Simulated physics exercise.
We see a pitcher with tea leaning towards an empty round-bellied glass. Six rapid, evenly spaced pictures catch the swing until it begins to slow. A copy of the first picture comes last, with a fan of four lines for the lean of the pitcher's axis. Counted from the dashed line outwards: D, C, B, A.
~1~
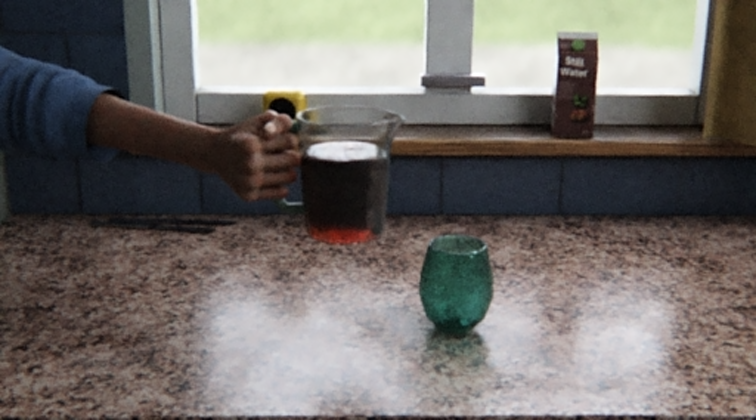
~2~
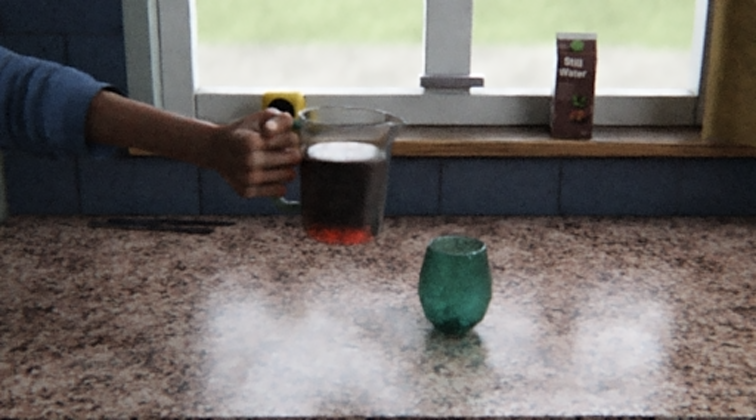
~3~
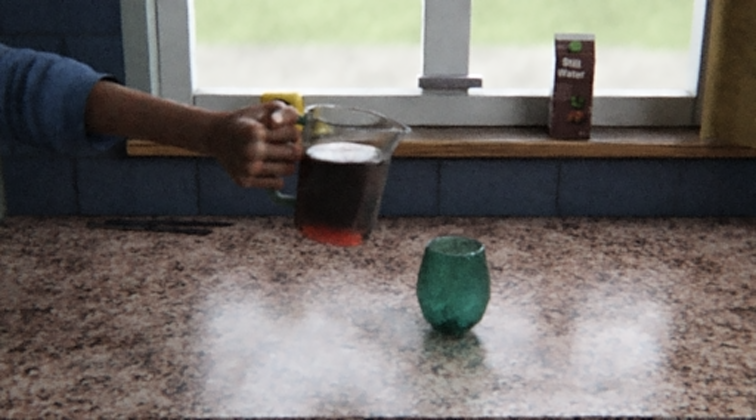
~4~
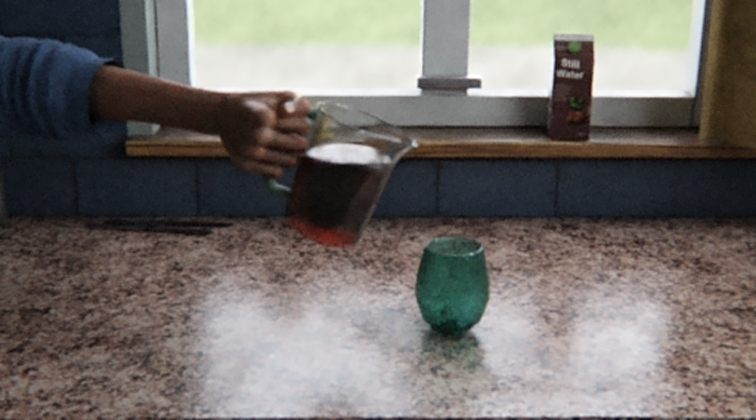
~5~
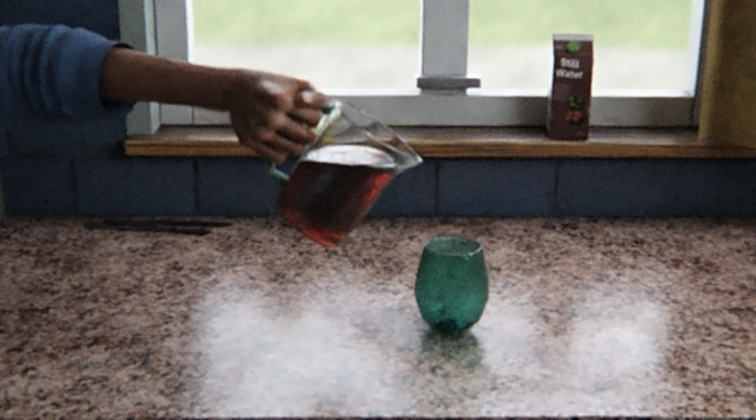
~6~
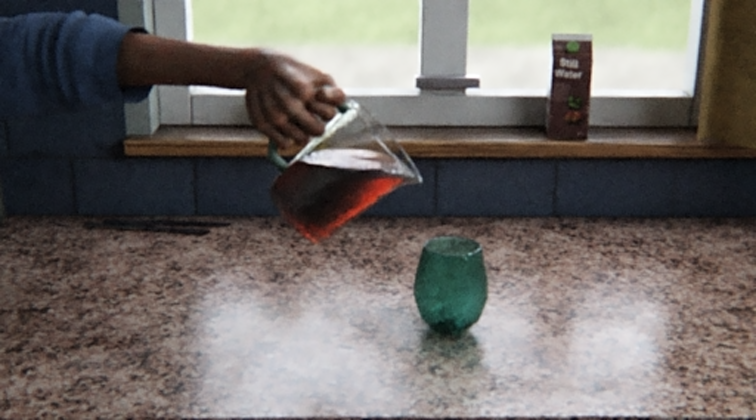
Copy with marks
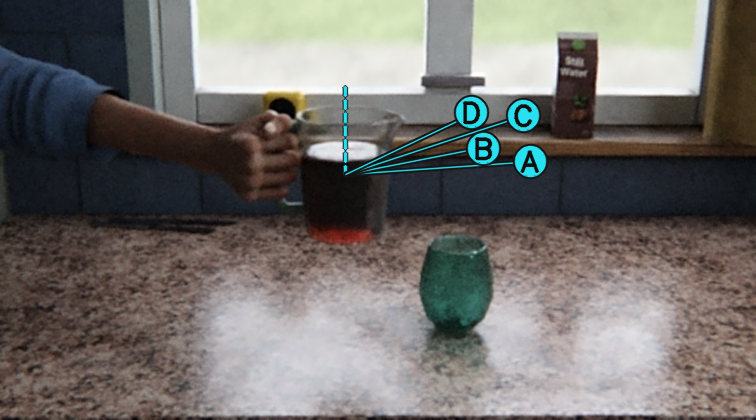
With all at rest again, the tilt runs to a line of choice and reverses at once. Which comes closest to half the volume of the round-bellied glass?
C is best.
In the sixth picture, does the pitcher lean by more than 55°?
No, it does not.
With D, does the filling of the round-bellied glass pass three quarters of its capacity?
No, less.
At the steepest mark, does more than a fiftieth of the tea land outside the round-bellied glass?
Yes.
On the marked copy, A at (513, 162); B at (466, 151); C at (507, 121); D at (456, 121).
For line A, the round-bellied glass ends with about 61 % of what it can hold; 26 % of the tea is spilt.
For line B, the round-bellied glass ends with about 62 % of what it can hold; 12 % of the tea is spilt.
For line C, the round-bellied glass ends with about 51 % of what it can hold; 6 % of the tea is spilt.
For line D, the round-bellied glass ends with about 37 % of what it can hold; 3 % of the tea is spilt.
